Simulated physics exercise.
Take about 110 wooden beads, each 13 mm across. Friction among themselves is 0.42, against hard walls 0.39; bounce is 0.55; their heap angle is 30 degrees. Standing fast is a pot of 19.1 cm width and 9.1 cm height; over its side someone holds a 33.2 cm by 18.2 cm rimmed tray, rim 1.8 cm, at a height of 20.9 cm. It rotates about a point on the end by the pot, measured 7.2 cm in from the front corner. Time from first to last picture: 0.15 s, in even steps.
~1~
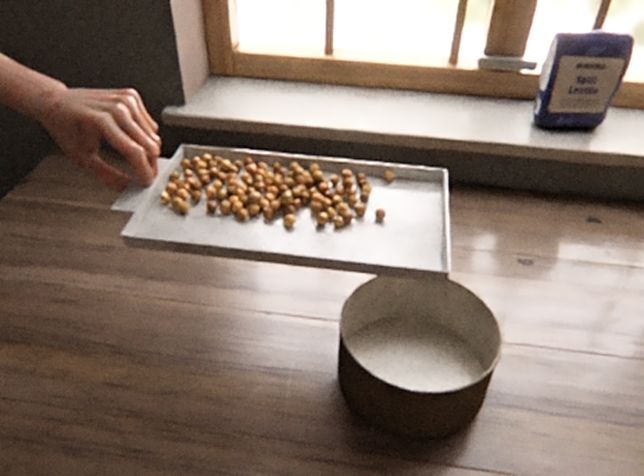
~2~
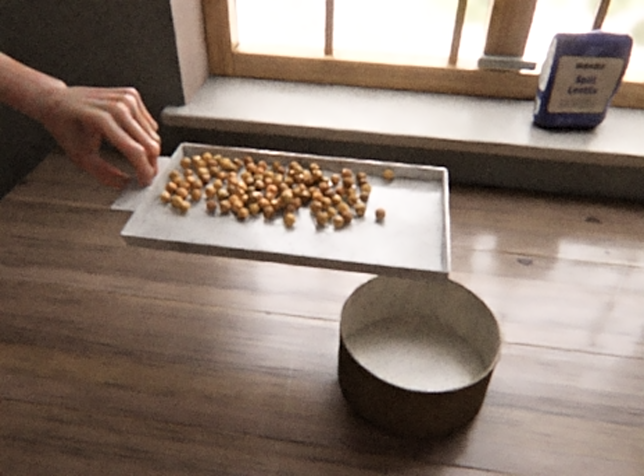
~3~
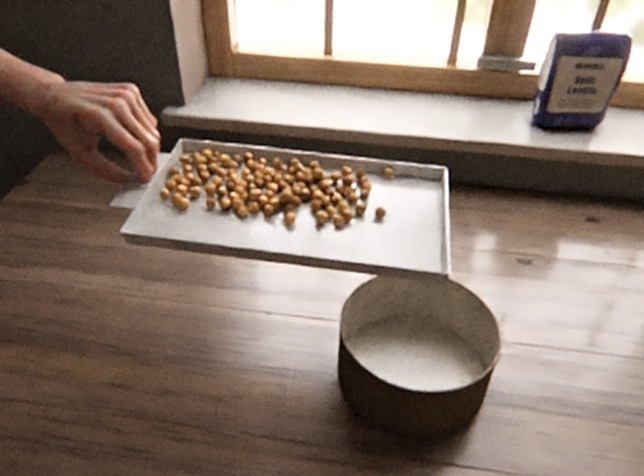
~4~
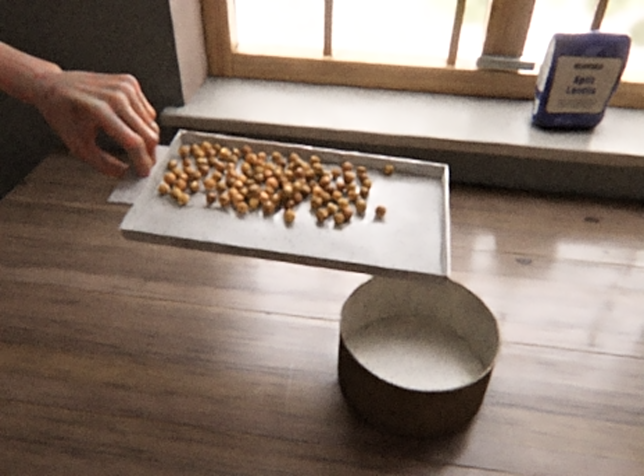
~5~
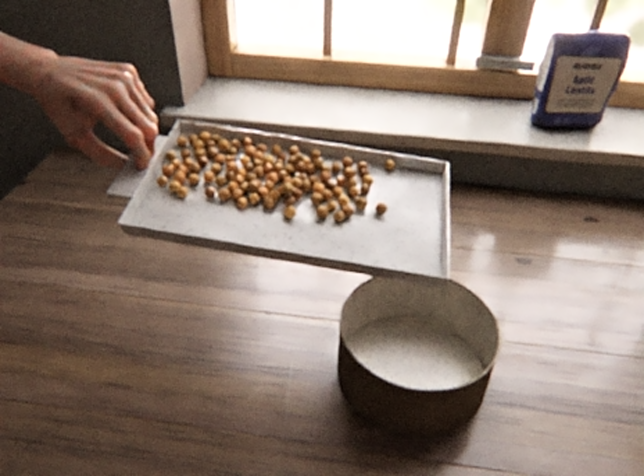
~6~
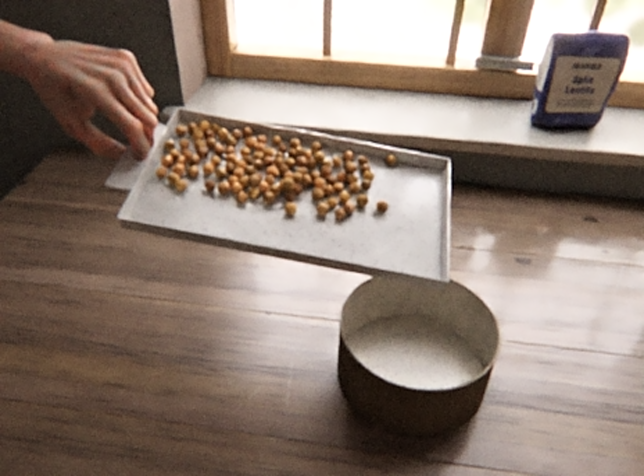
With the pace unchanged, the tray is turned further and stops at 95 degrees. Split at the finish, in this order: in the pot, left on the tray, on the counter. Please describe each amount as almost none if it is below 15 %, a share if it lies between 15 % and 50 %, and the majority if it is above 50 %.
Pot: The main portion, tray: A small portion, counter: A middle portion.
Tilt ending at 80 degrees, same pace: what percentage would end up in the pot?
It would land at about 60 percent.
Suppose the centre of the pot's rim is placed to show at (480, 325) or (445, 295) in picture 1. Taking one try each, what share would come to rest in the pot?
First try about 40 per cent, second try about 20 per cent.
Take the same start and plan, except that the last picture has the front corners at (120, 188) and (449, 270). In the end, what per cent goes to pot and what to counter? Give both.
Pot 40; counter 60.
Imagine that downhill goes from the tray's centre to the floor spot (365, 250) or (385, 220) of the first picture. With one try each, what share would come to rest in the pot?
Estimate: Some 60 % and some 25 % respectively.
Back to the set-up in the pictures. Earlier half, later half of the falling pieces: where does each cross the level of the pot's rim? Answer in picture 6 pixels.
Earlier half close to (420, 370), later half at (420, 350) in pixels.
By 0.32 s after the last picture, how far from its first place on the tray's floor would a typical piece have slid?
9 cm.
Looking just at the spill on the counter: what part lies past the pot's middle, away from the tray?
Near 80 in a hundred.
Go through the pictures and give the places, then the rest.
In the first picture, tray tilt 0 degrees, front corners at (124, 233) and (447, 270); middle of the pieces at (272, 192); pot at (420, 325).
In the second picture, tray tilt 0 degrees, front corners at (124, 233) and (447, 270); middle of the pieces at (272, 191).
In the third picture, tray tilt 2 degrees, front corners at (123, 230) and (447, 271); middle of the pieces at (272, 189).
In the fourth picture, tray tilt 4 degrees, front corners at (123, 227) and (447, 273), lowest corner right front; middle of the pieces at (272, 185).
In the fifth picture, tray tilt 8 degrees, front corners at (122, 221) and (446, 276), lowest corner right front; middle of the pieces at (272, 179).
In the sixth picture, tray tilt 12 degrees, front corners at (121, 216) and (446, 279), lowest corner right front; middle of the pieces at (272, 172); pot at (419, 324).
Then, 0.32 s after the last picture, tilt 53 degrees; the tray holds 100 %, the pot 0 %.
Then, 0.53 s after the last picture, tilt 80 degrees; the tray holds 70 %, the pot 5 %.
Then, 0.85 s after the last picture, tilt 95 degrees; the tray holds 5 %, the pot 70 %.
In the end, pot 75 %, tray 0 %, counter 25 %.
